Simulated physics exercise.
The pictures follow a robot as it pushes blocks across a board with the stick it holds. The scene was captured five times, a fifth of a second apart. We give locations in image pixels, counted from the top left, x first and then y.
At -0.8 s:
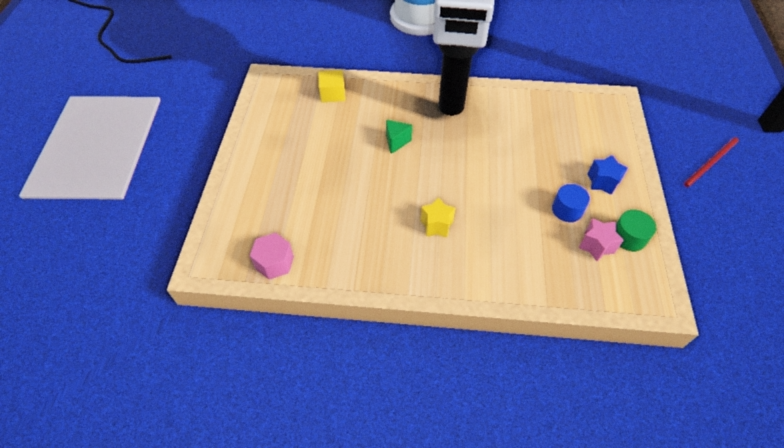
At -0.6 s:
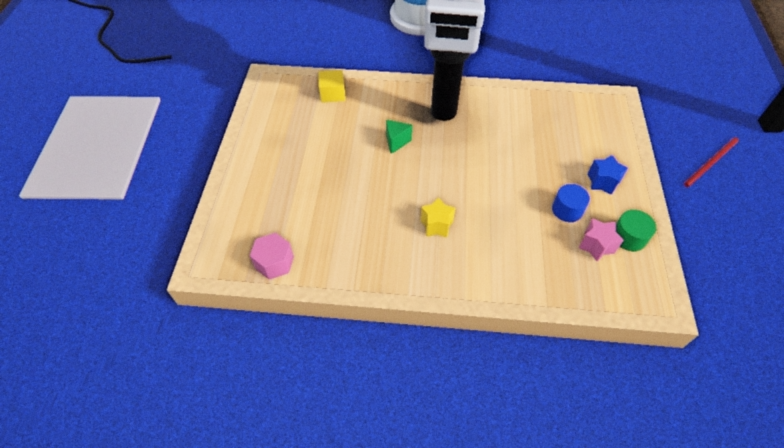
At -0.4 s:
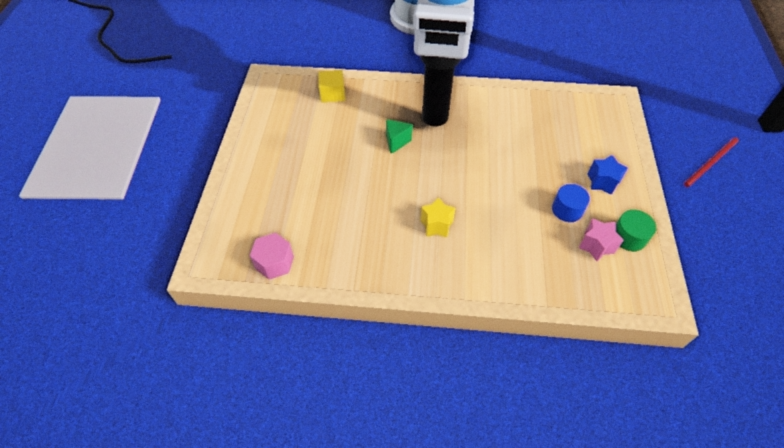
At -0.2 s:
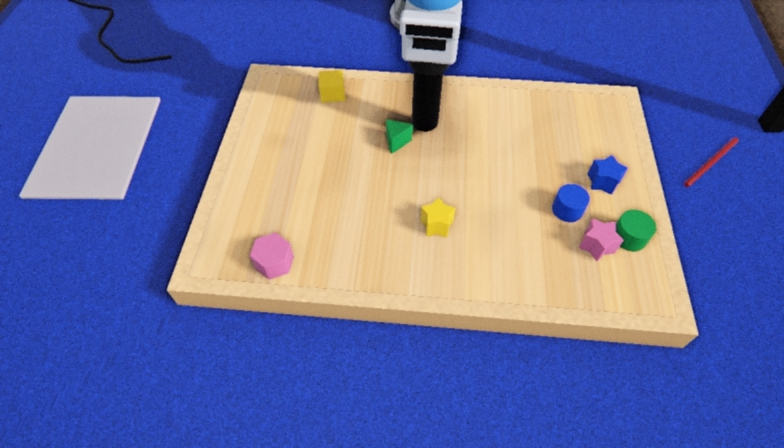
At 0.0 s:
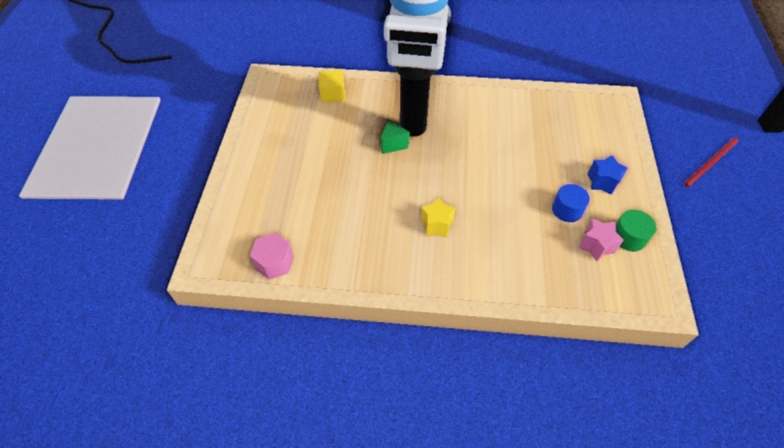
A black stick held by a robot arm slid left and slightly toward the viewer across the wooden board, reached the green triangular block and nudged it slightly, while the other colored blocks stayed still.
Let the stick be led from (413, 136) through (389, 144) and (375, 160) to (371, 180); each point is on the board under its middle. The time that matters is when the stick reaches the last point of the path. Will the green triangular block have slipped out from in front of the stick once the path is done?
Short answer: Yes.
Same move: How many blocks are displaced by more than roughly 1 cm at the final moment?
One block, no more.
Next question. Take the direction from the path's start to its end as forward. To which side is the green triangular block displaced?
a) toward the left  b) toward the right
(b)
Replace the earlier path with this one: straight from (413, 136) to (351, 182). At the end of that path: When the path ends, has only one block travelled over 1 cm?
It seems so.
On the path given first. One third of the way, stick (389, 136); green triangular block (370, 140).
Two thirds of the way, stick (375, 152); green triangular block (352, 152), turned 30° clockwise.
At the end, stick (370, 172); green triangular block (347, 156), turned 55° clockwise.
